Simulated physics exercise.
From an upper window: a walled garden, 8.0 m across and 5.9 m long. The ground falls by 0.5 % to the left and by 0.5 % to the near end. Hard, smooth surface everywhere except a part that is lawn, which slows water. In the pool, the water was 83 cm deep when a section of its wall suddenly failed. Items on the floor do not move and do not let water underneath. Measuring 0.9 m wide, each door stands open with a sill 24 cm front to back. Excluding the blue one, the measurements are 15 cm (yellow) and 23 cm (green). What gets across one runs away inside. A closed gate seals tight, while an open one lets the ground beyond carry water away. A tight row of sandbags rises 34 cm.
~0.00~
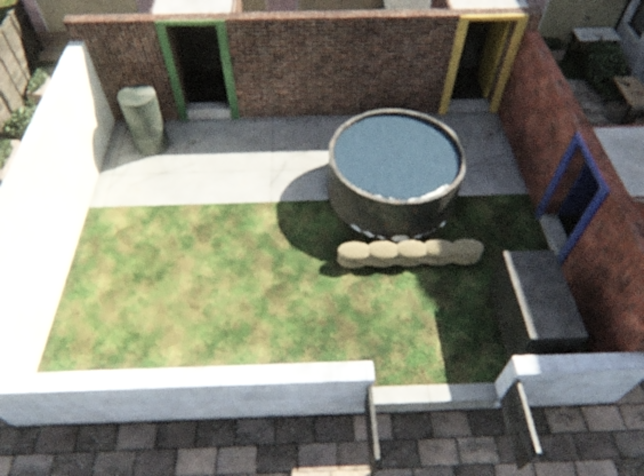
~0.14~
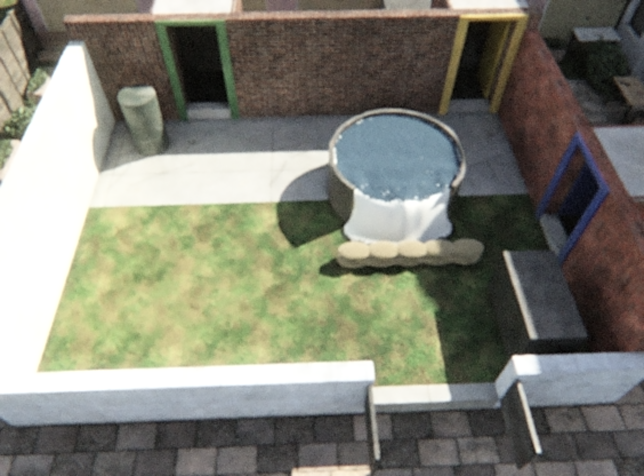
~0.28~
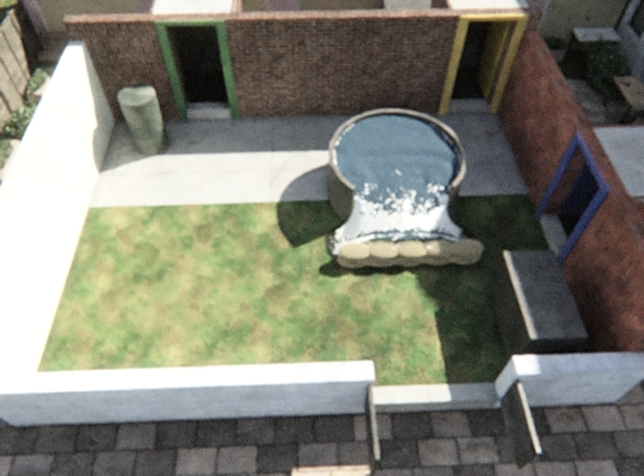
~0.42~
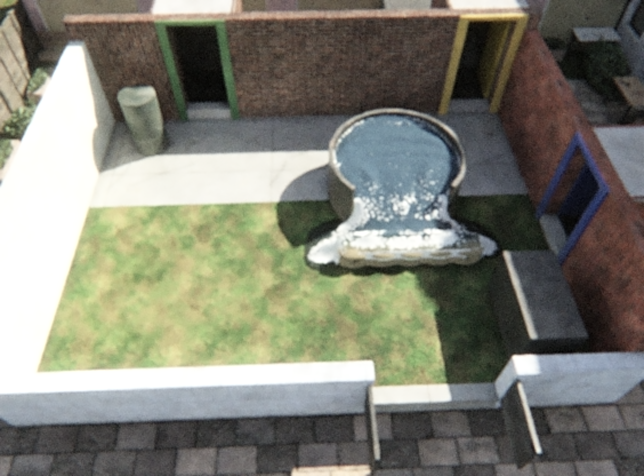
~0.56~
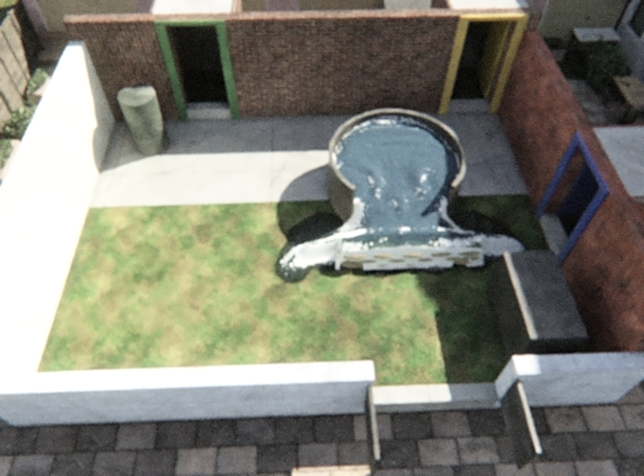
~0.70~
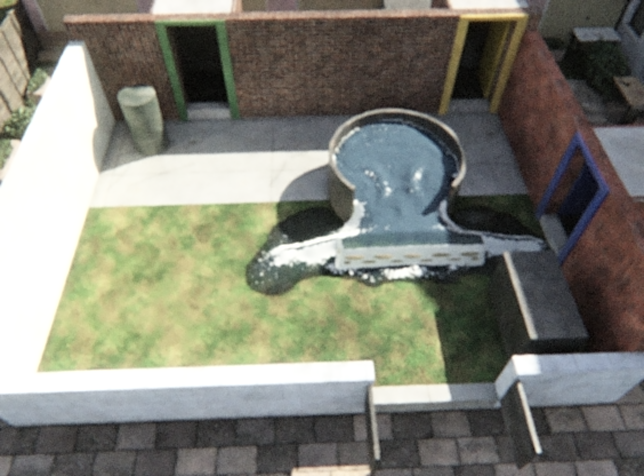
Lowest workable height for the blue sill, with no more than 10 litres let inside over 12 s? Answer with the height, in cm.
I would say 25 cm.
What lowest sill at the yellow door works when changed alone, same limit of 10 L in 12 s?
Yellow door, minimum about 12.5 cm.
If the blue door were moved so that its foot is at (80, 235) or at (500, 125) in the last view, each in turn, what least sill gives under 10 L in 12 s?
Roughly 7.0 cm, then roughly 9.5 cm.
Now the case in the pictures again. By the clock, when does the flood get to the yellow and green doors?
Arrival: Yellow 2.4 s, green 3.6 s.
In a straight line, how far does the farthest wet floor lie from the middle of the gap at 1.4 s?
Roughly 3.8 m from the gap.
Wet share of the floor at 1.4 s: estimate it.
Near 35 per cent of the open floor.
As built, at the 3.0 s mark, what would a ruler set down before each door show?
Door by door in cm - yellow 15, green 0, blue 19.
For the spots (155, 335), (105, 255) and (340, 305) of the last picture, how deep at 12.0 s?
The three readings, in order, are 8, 9 and 5 cm.
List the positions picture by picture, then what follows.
In the first frame, the pool at (397, 156) is whole and still, 83 cm deep; the blue door at (570, 202) is dry.
In the second frame, the gap is at (402, 224), the front 0.3 m out at (447, 237); the back of the pool holds 83 cm.
In the third frame, the front is at (336, 255), 0.7 m from the gap at (401, 227); 1.0 m2 of floor is wet, 83 cm left at the back.
In the fourth frame, the front is at (311, 265), 1.1 m from the gap at (401, 228); 2.1 m2 of floor is wet, 80 cm left at the back.
In the fifth frame, the gap is at (401, 228), the front 1.6 m out at (282, 272); the back of the pool holds 71 cm.
In the sixth frame, the gap is at (401, 227), the front 2.1 m out at (252, 282); the back of the pool holds 72 cm; water is at the blue door at (570, 202).
After 1.4 s water covers 35 % of the floor, deepest (58 cm) near (397, 250); 25 cm at the blue door, 23 litres in over its 20 cm sill.
After 3.0 s water covers 75 % of the floor, deepest (28 cm) near (386, 251); 19 cm at the blue door, 53 litres in over its 20 cm sill.
After 12.0 s water covers 95 % of the floor, deepest (10 cm) near (84, 385); 6 cm at the blue door, 55 litres in over its 20 cm sill.
At the blue door as built, the water arrived by 0.7 s and peaked near 28 cm at 1.8 s.
Run again over the same 12 s with other heights there, 28 litres in over 22 cm, 0 litres over 30 cm. The limit of 10 litres is kept from about 25 cm up.
